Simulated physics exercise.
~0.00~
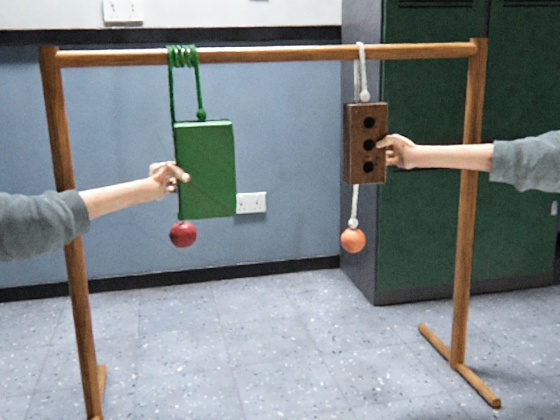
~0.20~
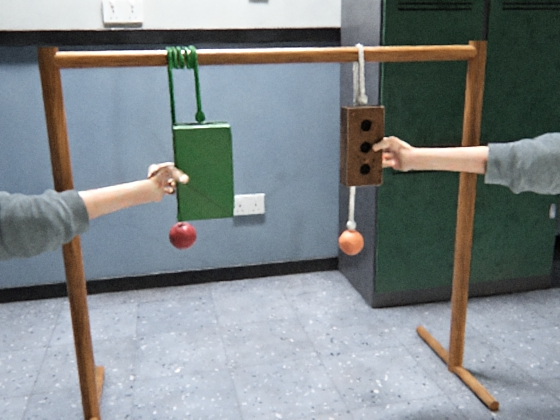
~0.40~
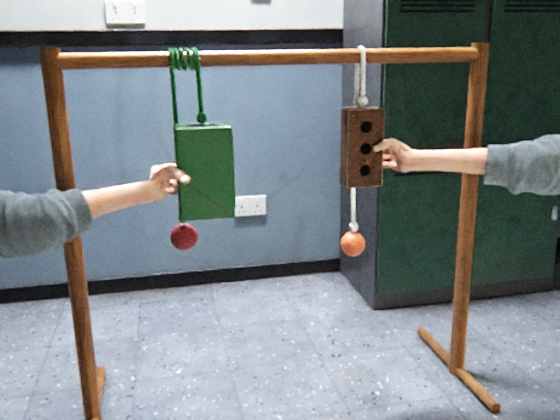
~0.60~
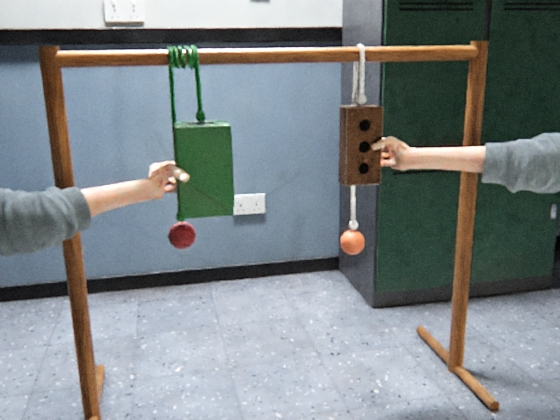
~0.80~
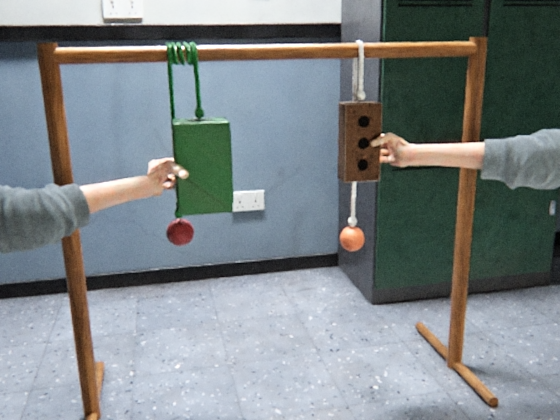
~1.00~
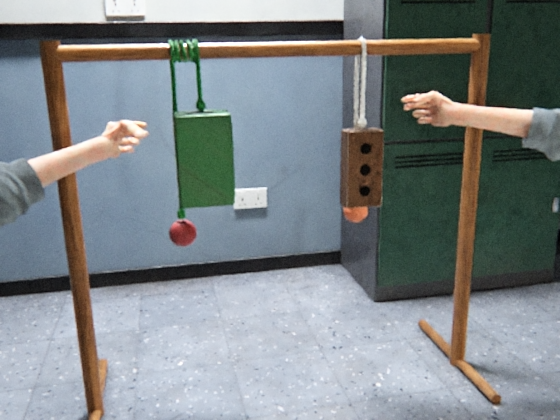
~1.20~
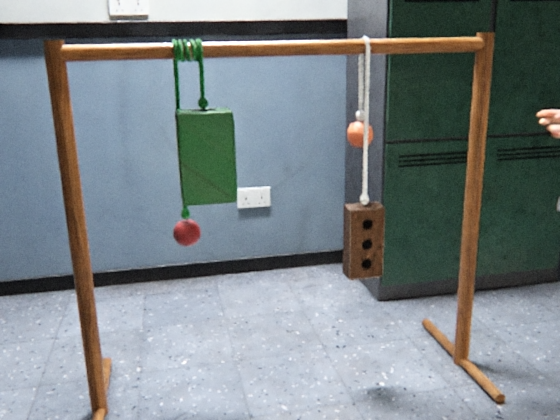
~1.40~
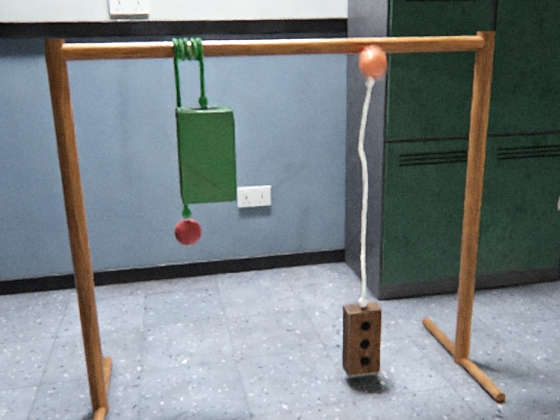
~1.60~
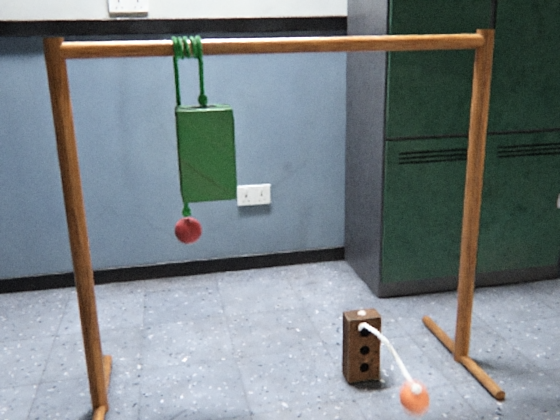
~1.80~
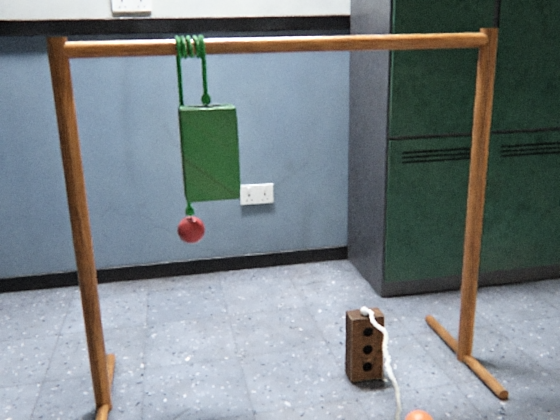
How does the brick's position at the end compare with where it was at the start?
At the start the brick was held up, hanging below the right part of the rail. By the end it was standing on the floor, almost straight below that spot.
